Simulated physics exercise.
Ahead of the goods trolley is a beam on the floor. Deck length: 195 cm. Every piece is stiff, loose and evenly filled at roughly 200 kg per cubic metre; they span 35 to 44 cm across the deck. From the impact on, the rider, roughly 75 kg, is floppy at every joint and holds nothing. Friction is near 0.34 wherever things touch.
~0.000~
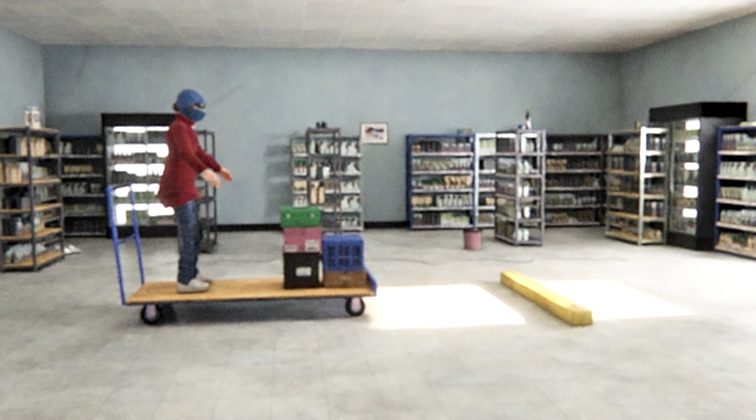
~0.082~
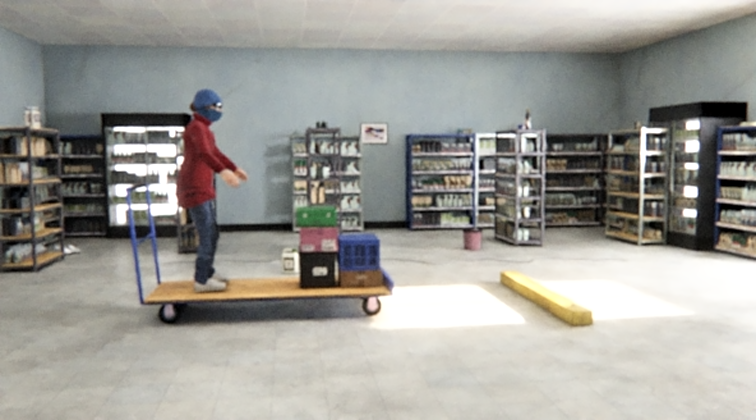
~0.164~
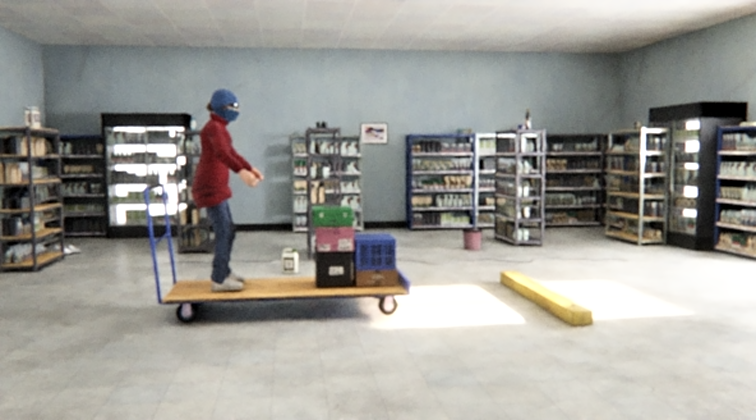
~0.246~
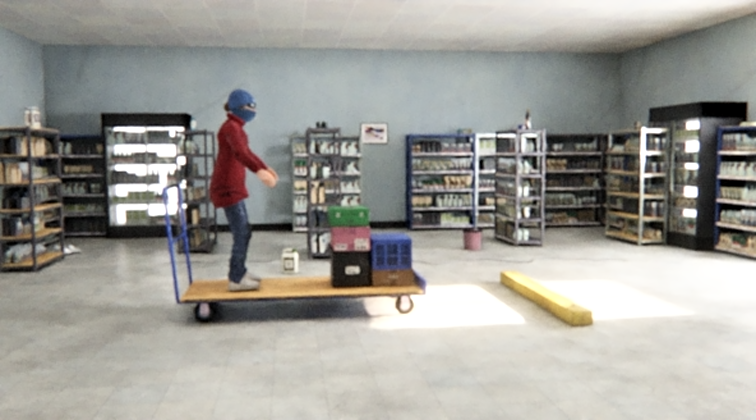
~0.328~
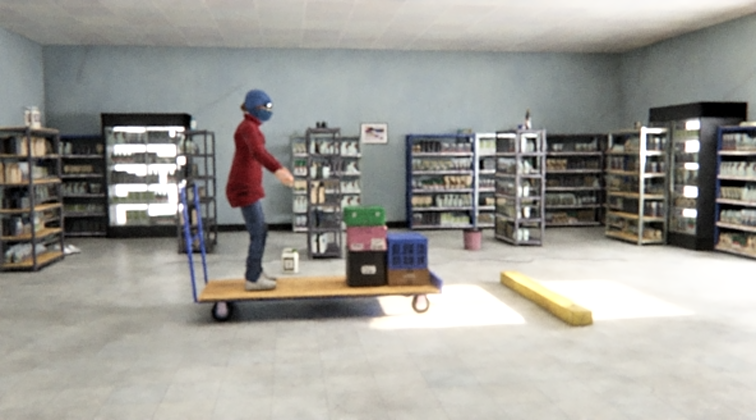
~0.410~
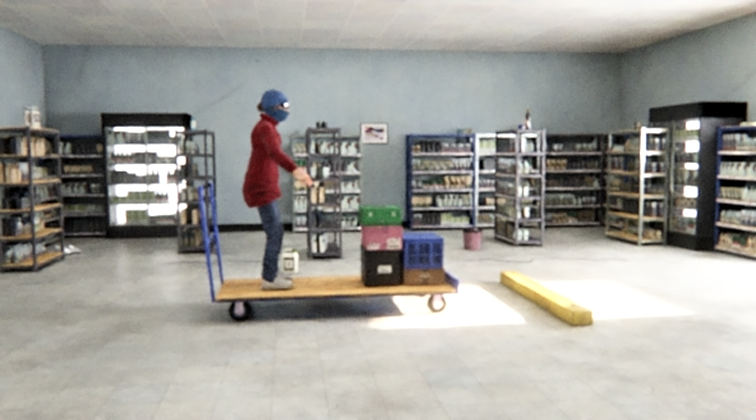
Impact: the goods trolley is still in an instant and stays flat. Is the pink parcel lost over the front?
At this pace the pink parcel comes off.
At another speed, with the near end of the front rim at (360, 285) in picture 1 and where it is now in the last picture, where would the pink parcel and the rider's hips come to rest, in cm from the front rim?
In that case pink 30 past, hips 80 behind.
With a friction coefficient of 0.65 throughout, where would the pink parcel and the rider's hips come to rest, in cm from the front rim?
In that case pink 10 behind, hips 120 behind.
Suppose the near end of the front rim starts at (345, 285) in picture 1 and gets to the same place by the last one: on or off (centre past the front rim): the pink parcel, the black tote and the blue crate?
In that case pink off, black on, blue off.
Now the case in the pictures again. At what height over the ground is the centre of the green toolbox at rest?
About 40 cm.
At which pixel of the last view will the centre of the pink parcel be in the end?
Around (572, 289).
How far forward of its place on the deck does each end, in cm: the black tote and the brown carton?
Black 5, brown 5.
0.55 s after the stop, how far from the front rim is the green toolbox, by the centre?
Some 25 cm past it.
After 0.92 s the deck stops.
After 1.17 s the pink parcel is 28 cm behind the rim, tilted 15°, near (511, 235) in the last picture's view.
After 1.47 s the pink parcel is 17 cm behind the rim, tilted 45°, near (523, 242) in the last picture's view.
After 1.92 s the pink parcel is 22 cm past the rim, tilted 120°, near (563, 276) in the last picture's view.
By 4.9 s, past the rim, pink parcel, blue crate and green toolbox; behind it, black tote, brown carton and the rider's hips.
